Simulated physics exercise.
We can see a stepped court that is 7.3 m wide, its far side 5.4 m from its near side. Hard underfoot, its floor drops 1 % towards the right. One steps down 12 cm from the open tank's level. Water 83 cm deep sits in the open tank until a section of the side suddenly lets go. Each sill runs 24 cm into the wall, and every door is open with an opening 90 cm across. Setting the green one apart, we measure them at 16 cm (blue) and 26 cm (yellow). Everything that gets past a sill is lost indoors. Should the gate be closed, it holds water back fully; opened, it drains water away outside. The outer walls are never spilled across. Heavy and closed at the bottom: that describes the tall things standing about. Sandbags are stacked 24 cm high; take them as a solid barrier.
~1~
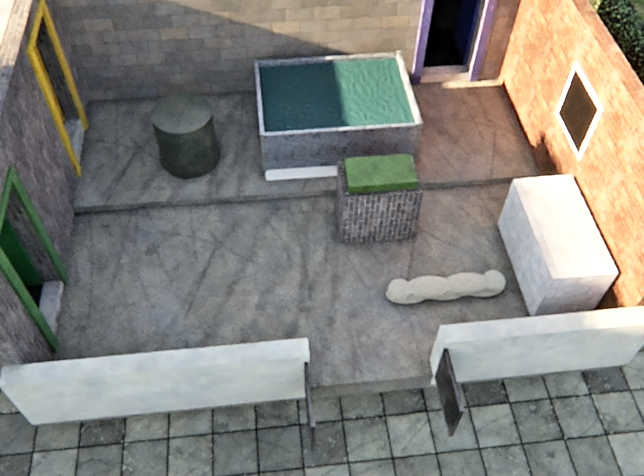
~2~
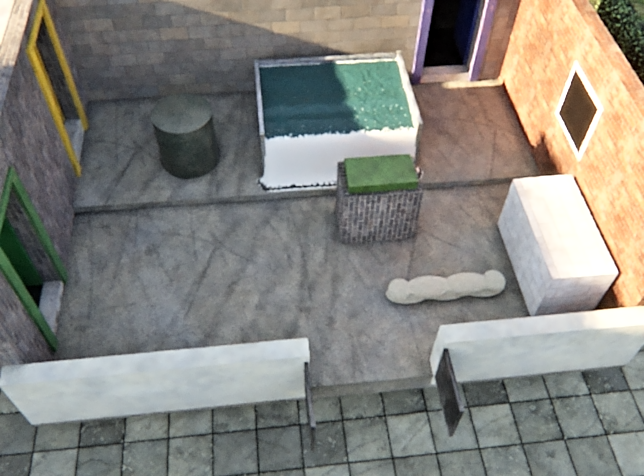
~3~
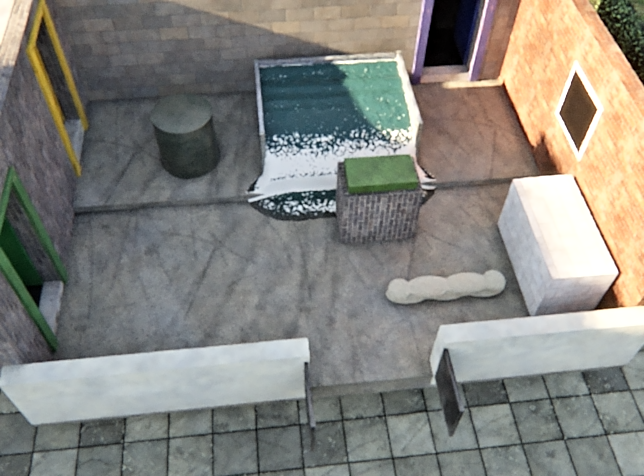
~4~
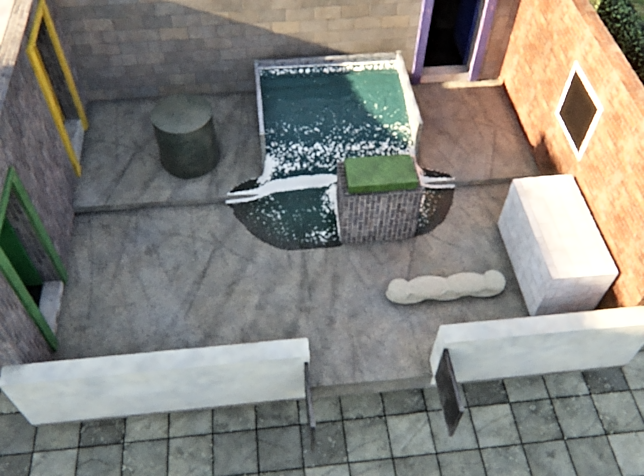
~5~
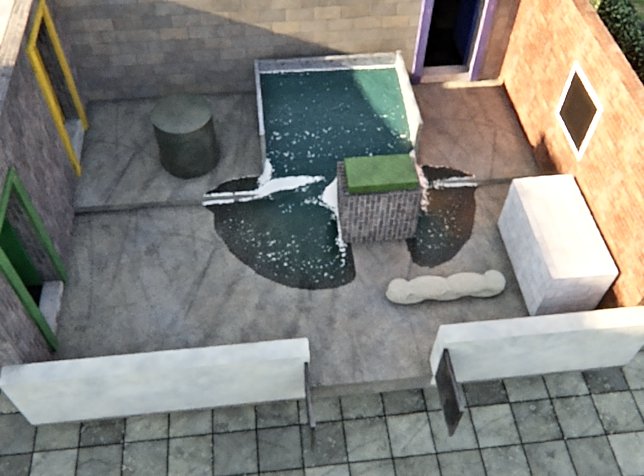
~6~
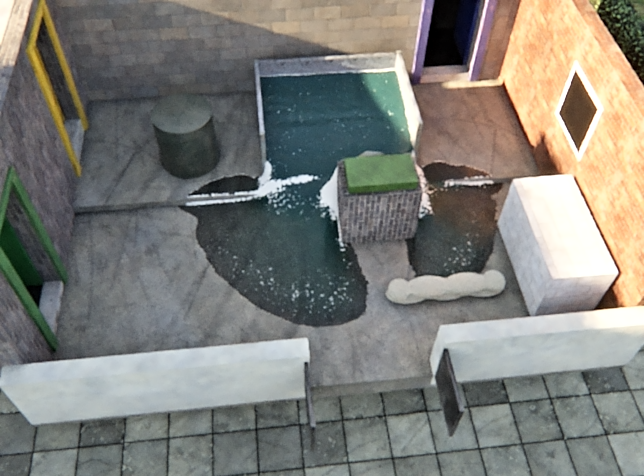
In a walled court, water bursts from a tank and spreads around a grass-topped brick block.
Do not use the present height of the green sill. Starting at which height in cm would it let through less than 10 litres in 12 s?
From about 21 cm upwards.
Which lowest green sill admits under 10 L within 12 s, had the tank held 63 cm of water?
Roughly 14.5 centimetres would do it.
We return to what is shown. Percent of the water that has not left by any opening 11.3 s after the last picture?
Some 66 per cent remains.
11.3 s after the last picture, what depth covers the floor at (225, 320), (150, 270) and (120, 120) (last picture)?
I'd read roughly 7, 8 and 1 cm there.
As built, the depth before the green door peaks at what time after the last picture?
About 2.0 seconds.
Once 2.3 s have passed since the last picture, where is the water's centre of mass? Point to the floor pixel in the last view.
The water's centre is at about (321, 236).
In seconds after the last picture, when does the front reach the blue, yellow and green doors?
Arrival times - blue: 2.2 s; yellow: 3.6 s; green: 1.4 s.
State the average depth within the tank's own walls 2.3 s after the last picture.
The mean depth is about 19 cm.
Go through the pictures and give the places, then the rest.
The first frame shows still water, 83 cm deep, in the open tank at (335, 95); the green door at (35, 269) is dry.
In the second frame, the front is at (273, 189), 0.3 m from the gap at a hidden place; 0.6 m2 of floor is wet, 83 cm left at the back.
In the third frame, the gap is at a hidden place, the front 0.8 m out at (283, 217); the back of the open tank holds 80 cm.
In the fourth frame, the gap is at a hidden place, the front 1.3 m out at (286, 245); the back of the open tank holds 71 cm.
In the fifth frame, the front is at (303, 284), 2.0 m from the gap at a hidden place; 5.1 m2 of floor is wet, 70 cm left at the back.
In the sixth frame, the front is at (307, 321), 2.6 m from the gap at a hidden place; 7.3 m2 of floor is wet, 66 cm left at the back; the green door at (35, 269), 4.6 m from the gap, is still 2.2 m from the nearest water.
Then, 0.7 s after the last picture water covers 45 % of the floor, deepest (60 cm) near (370, 196); it has not reached the green door.
Then, 2.3 s after the last picture water covers 70 % of the floor, deepest (35 cm) near (63, 392); 23 cm at the green door, 26 litres in over its 11 cm sill.
Then, 11.3 s after the last picture water covers 80 % of the floor, deepest (14 cm) near (577, 344); 6 cm at the green door, 80 litres in over its 11 cm sill.
At the green door as built, the water peaked near 26 cm, 2.1 s after the last picture.
Run again over the same 12 s with other heights there, 16 litres in over 19 cm, 3 litres over 25.5 cm. The limit of 10 litres is kept from about 21 cm up.
